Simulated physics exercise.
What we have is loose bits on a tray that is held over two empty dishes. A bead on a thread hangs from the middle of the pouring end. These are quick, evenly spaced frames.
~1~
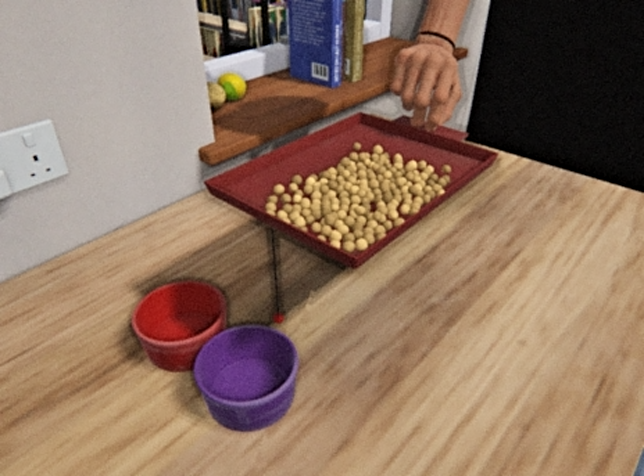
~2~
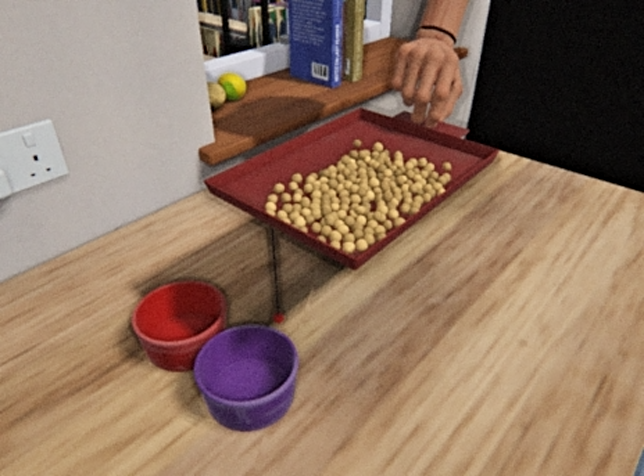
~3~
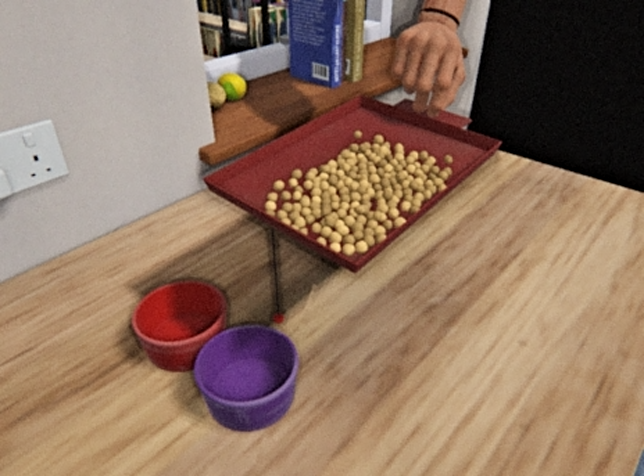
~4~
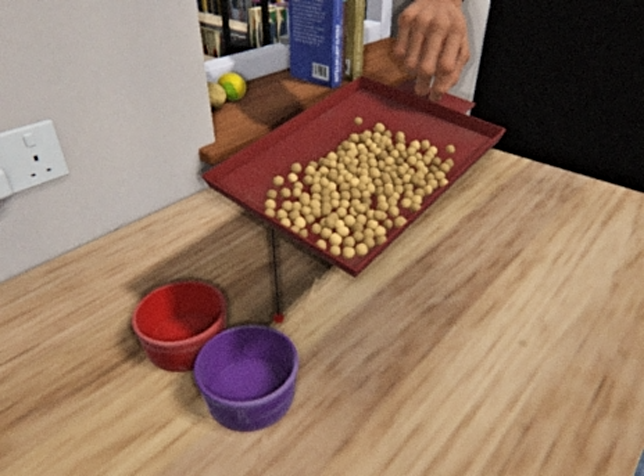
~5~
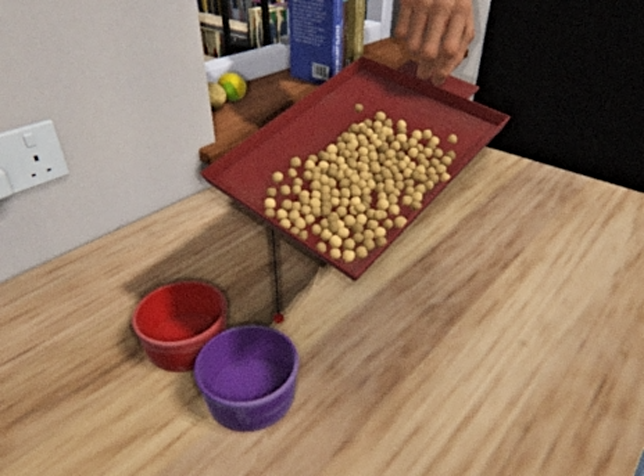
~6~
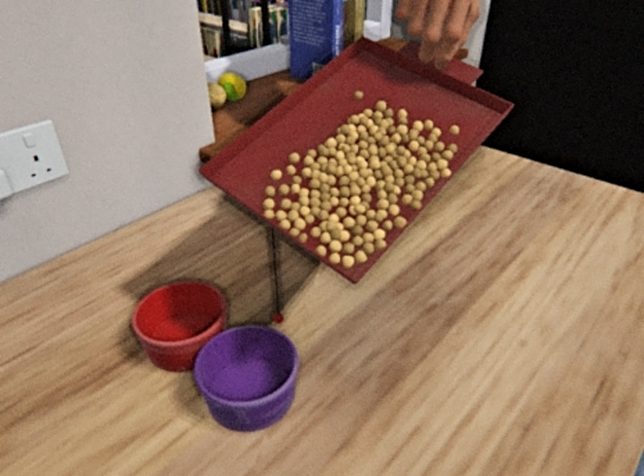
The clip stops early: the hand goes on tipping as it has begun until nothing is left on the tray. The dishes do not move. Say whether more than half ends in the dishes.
They take under half between them.
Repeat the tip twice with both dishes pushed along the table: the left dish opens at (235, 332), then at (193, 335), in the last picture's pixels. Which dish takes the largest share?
The first try: The right-hand dish. The second: Right.
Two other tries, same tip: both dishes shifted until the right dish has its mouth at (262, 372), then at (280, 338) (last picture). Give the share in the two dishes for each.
First some 30, then 20 per cent.
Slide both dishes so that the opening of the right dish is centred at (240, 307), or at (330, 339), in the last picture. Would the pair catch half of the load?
First not half, then under half.
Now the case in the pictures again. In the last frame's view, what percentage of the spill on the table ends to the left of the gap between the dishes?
It comes to 0 per cent or so.
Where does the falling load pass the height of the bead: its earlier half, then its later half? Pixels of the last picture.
Around (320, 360) and then (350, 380).
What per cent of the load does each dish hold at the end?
About: Left dish 0, right dish 20 per cent.
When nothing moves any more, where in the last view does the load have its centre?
Close to (327, 433).
Soon after the last picture, tray tipped steeply; nearly all on the tray; a small part in the air.
A little later, tray tipped past a quarter turn; nearly all on the tray; a small part outside both.
Later still, tray tipped past a quarter turn; about a quarter in the right dish; most outside both.
At rest, tray tipped past a quarter turn; about a quarter in the right dish; none in the left dish; most outside both.
